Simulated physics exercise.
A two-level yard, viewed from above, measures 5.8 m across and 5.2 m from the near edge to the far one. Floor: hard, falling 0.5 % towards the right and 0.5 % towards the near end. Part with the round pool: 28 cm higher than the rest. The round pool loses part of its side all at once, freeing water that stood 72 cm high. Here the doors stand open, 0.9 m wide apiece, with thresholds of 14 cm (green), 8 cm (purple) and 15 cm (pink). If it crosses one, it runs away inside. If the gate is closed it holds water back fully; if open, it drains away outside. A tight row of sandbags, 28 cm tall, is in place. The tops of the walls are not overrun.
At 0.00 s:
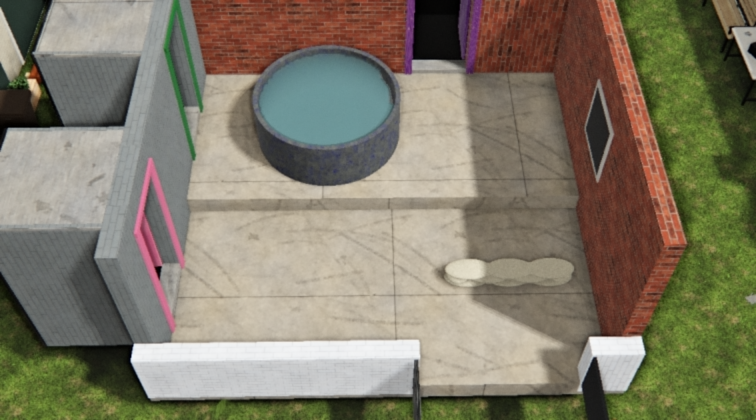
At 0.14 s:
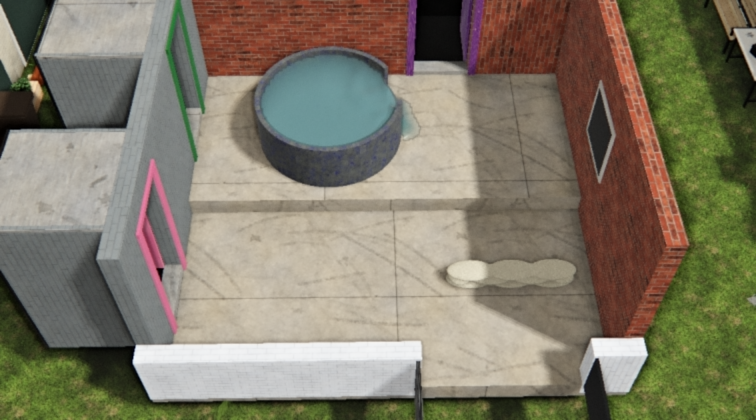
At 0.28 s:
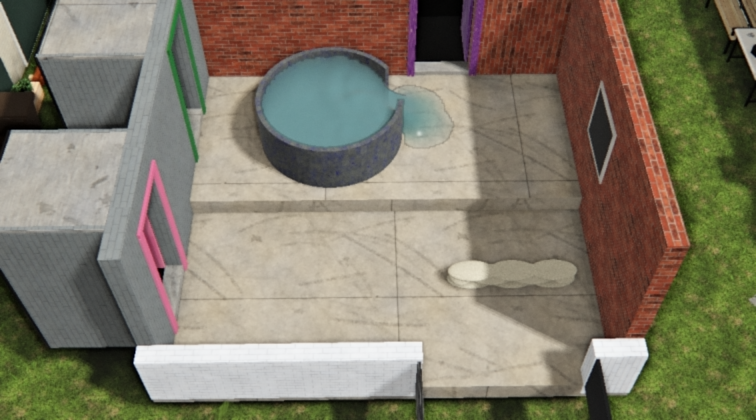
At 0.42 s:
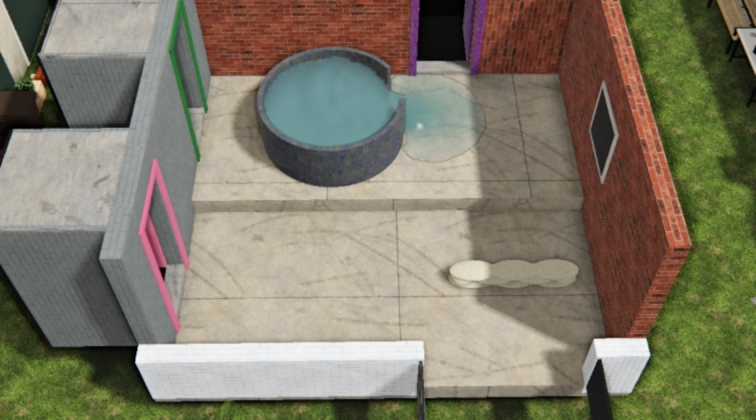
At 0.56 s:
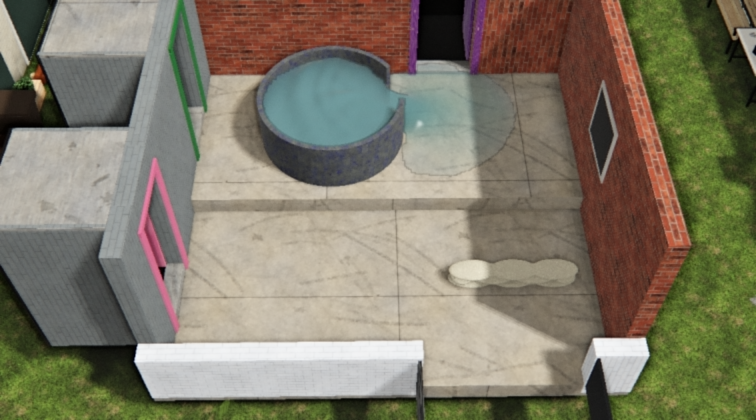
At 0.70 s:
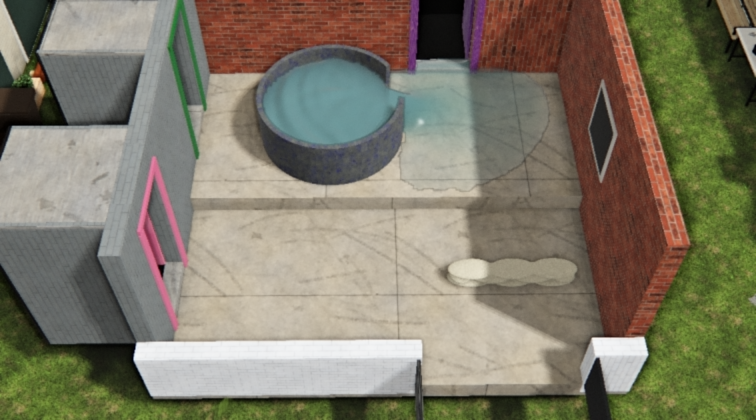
Water pouring from a gap in the right side of a round pool, spreading in a widening sheet across the yard's upper level.
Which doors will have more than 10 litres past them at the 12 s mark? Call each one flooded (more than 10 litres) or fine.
Green door: Fine, purple door: Flooded, pink door: Fine.
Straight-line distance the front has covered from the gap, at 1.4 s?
About 3.2 m.
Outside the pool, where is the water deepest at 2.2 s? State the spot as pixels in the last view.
The spot is near (548, 73) in the last view.
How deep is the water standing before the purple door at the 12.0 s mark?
Some 6.0 cm.
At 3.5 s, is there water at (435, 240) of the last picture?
Awash.
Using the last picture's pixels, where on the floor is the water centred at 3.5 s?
The water is centred near (420, 143).
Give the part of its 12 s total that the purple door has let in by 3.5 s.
About 70 per cent.
After 1.4 s water covers 25 % of the floor and is deepest (46 cm) near (548, 73); green door not reached, purple door 18 cm at the sill, 46 L in, pink door not reached.
After 2.2 s water covers 25 % of the floor and is deepest (40 cm) near (548, 73); green door not reached, purple door 15 cm at the sill, 106 L in, pink door not reached.
After 3.5 s water covers 40 % of the floor and is deepest (29 cm) near (579, 263); green door not reached, purple door 15 cm at the sill, 155 L in, pink door not reached.
After 7.0 s water covers 75 % of the floor and is deepest (19 cm) near (567, 263); green door not reached, purple door 11 cm at the sill, 205 L in, pink door 10 cm at the sill, 0 L in.
After 12.0 s water covers 80 % of the floor and is deepest (12 cm) near (541, 263); green door not reached, purple door 6 cm at the sill, 215 L in, pink door 10 cm at the sill, 0 L in.
